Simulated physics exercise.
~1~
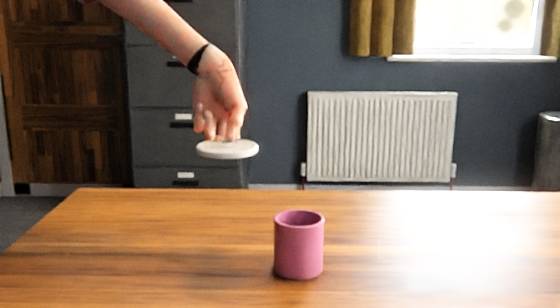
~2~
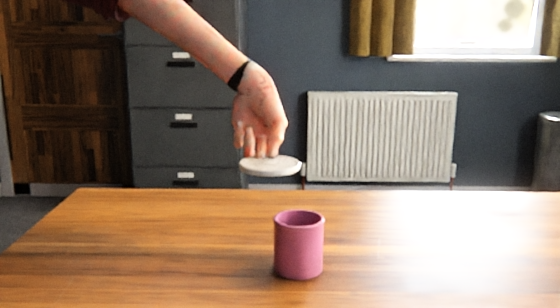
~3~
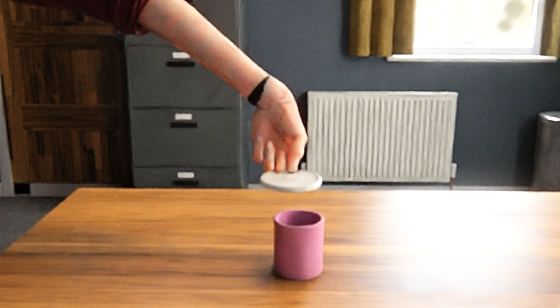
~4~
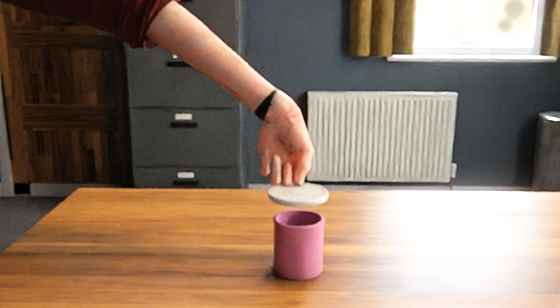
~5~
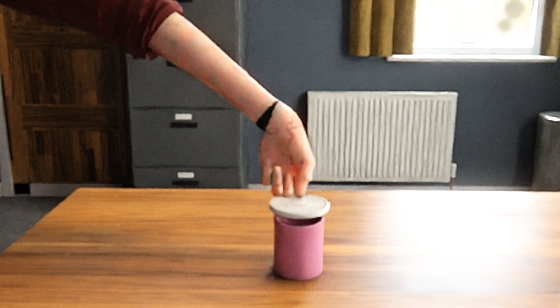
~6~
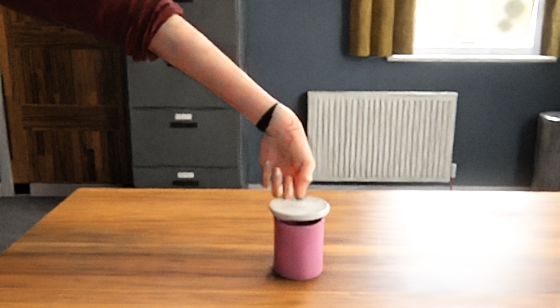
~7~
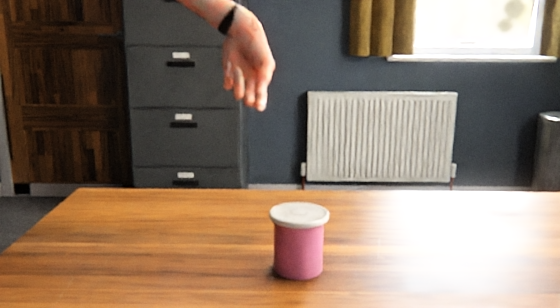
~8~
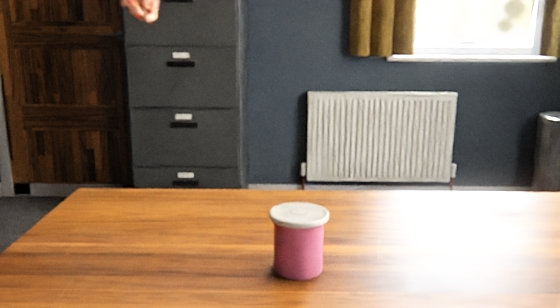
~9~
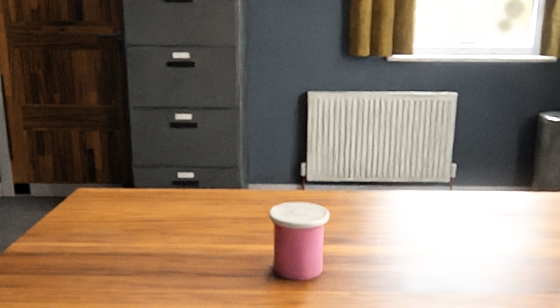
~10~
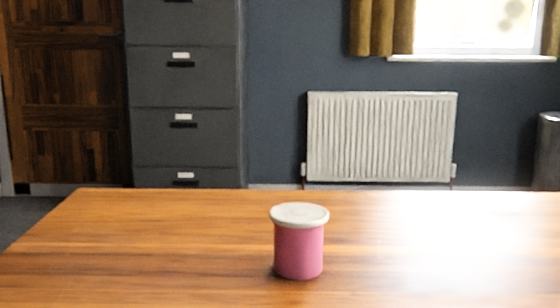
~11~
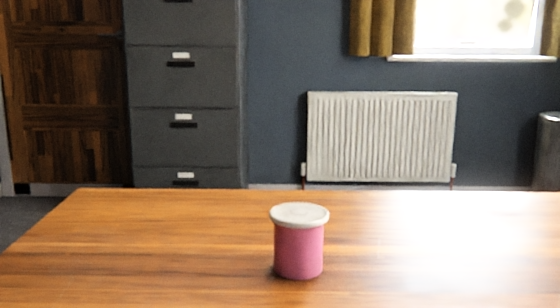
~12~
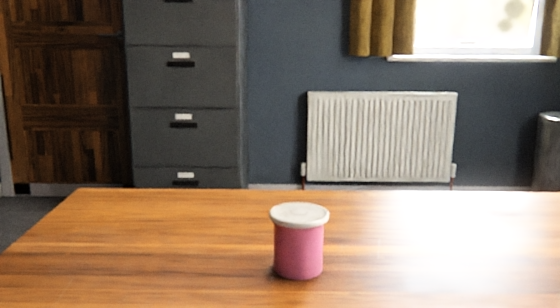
To begin with, a hand reaching in from the upper left holds a flat white coaster above a wooden table, where a pink beaker stands open. The hand carries the coaster to the right and then down until it hovers just over the beaker. It lowers the coaster onto the rim, tilting it slightly as it touches. The fingers let go, the coaster settles flat, and the hand draws back up and to the left, out of view. At the end, the coaster rests still on the rim, covering the beaker like a lid.
